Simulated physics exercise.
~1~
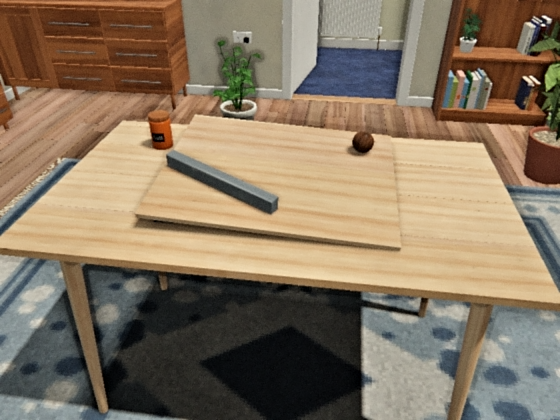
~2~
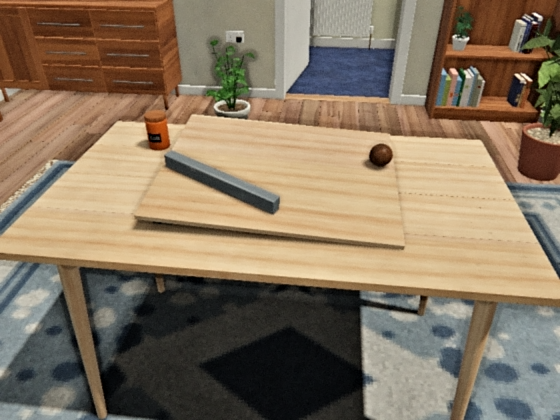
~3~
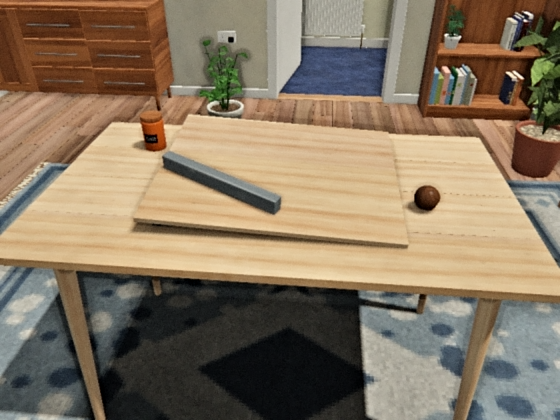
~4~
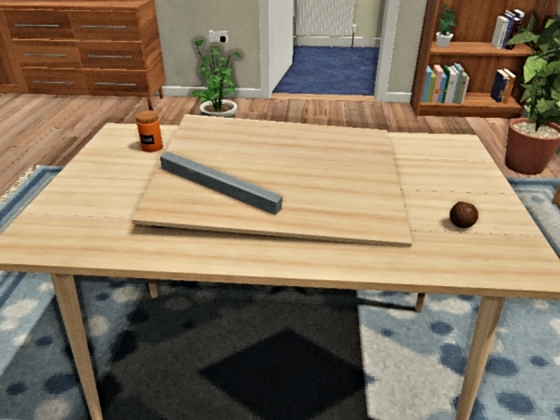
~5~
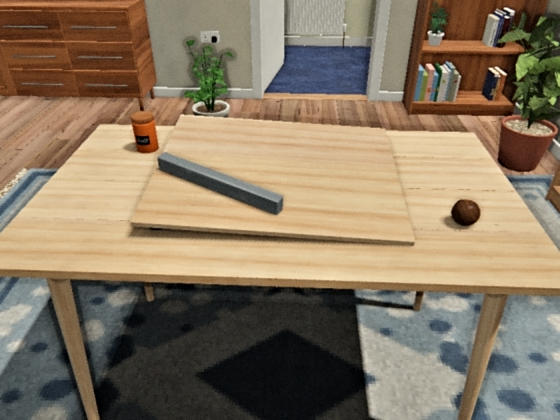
The footage shows a tilted wooden board with a grey bar across it on a table, an orange jar standing near its back left corner. A round brown object moves right and towards the viewer, goes off the board's right edge, and comes to rest on the tabletop.
